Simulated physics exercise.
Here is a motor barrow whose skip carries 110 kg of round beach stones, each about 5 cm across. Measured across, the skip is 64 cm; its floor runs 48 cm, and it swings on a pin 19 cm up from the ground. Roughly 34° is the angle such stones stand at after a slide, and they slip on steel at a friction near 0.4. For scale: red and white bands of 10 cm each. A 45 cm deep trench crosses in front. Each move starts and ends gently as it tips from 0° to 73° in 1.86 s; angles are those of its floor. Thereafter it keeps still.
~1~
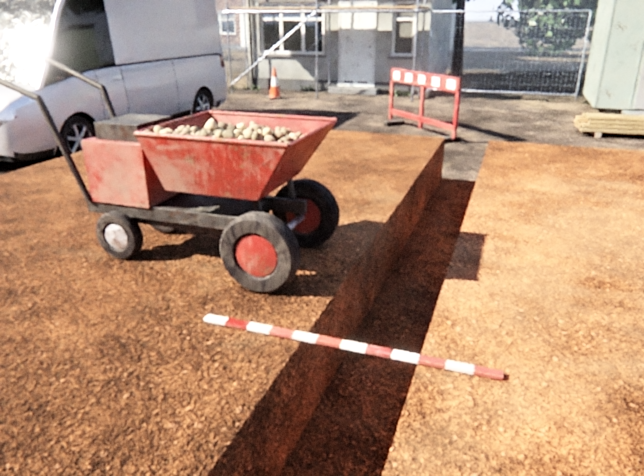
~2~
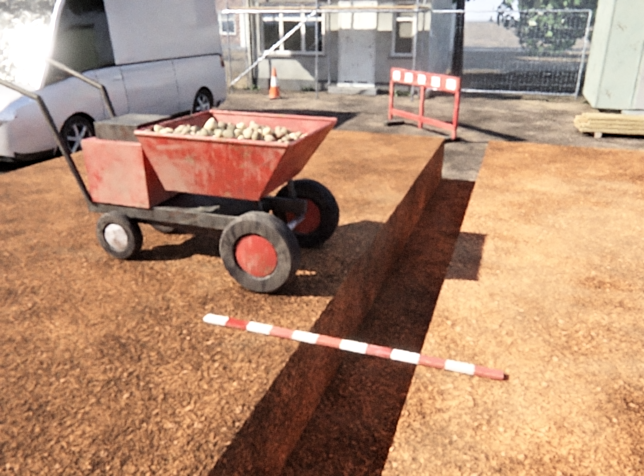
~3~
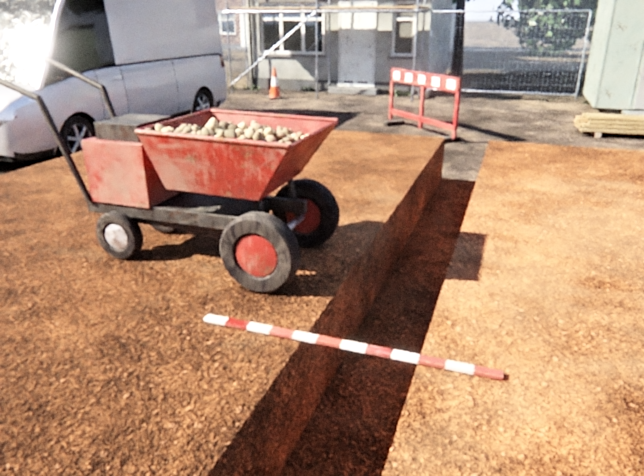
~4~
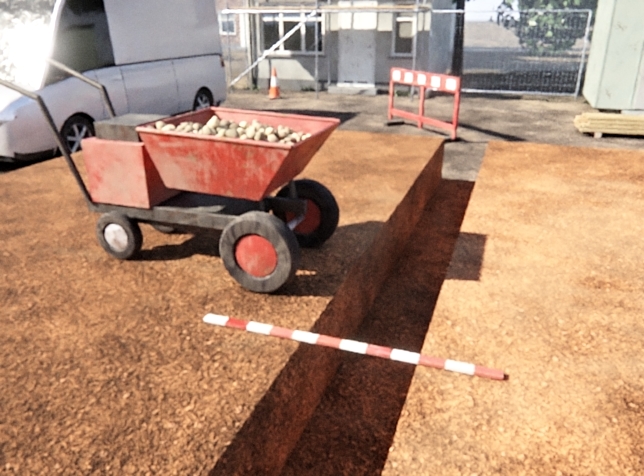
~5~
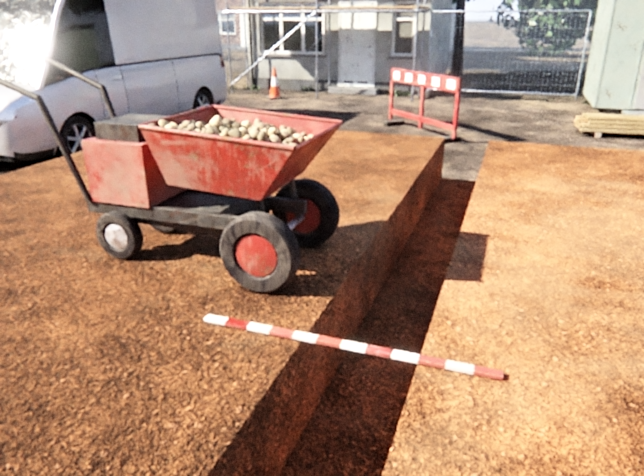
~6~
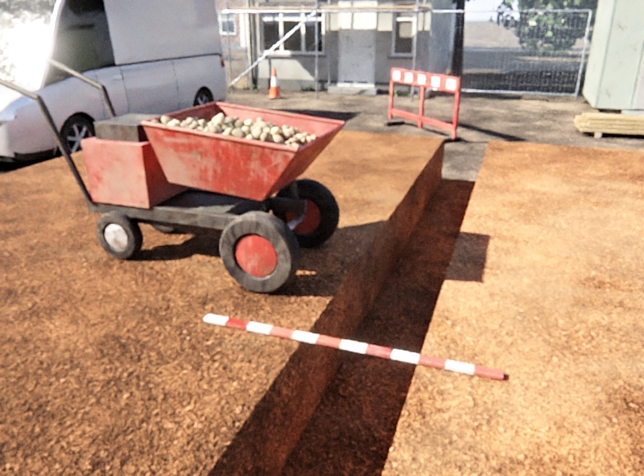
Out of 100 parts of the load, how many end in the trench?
Some 86 out of 100.
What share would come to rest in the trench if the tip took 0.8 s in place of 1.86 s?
I'd put it at some 65 in a hundred.
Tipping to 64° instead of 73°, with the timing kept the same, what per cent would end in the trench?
In that case near 85 per cent.
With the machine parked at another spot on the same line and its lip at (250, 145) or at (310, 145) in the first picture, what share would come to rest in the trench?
First some 100, then 60 per cent.
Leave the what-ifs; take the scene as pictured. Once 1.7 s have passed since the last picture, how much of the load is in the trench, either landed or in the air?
Around 50 per cent of it.
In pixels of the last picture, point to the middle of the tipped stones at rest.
(407, 354).
Then, 1.1 s after the last picture the floor is at 62°, 94 % in the skip, 6 % in the trench; the foremost stones are at (422, 289).
Then, 1.7 s after the last picture the floor is at 73°, 37 % in the skip, 52 % in the trench, 11 % past the trench; the foremost stones are at (531, 301).
Then, 2.0 s after the last picture the floor is at 73°, 15 % in the skip, 71 % in the trench, 14 % past the trench; the foremost stones are at (588, 328).
Then, 4.0 s after the last picture the floor is at 73°, 0 % in the skip, 86 % in the trench, 14 % past the trench; the foremost stones are at (605, 327).
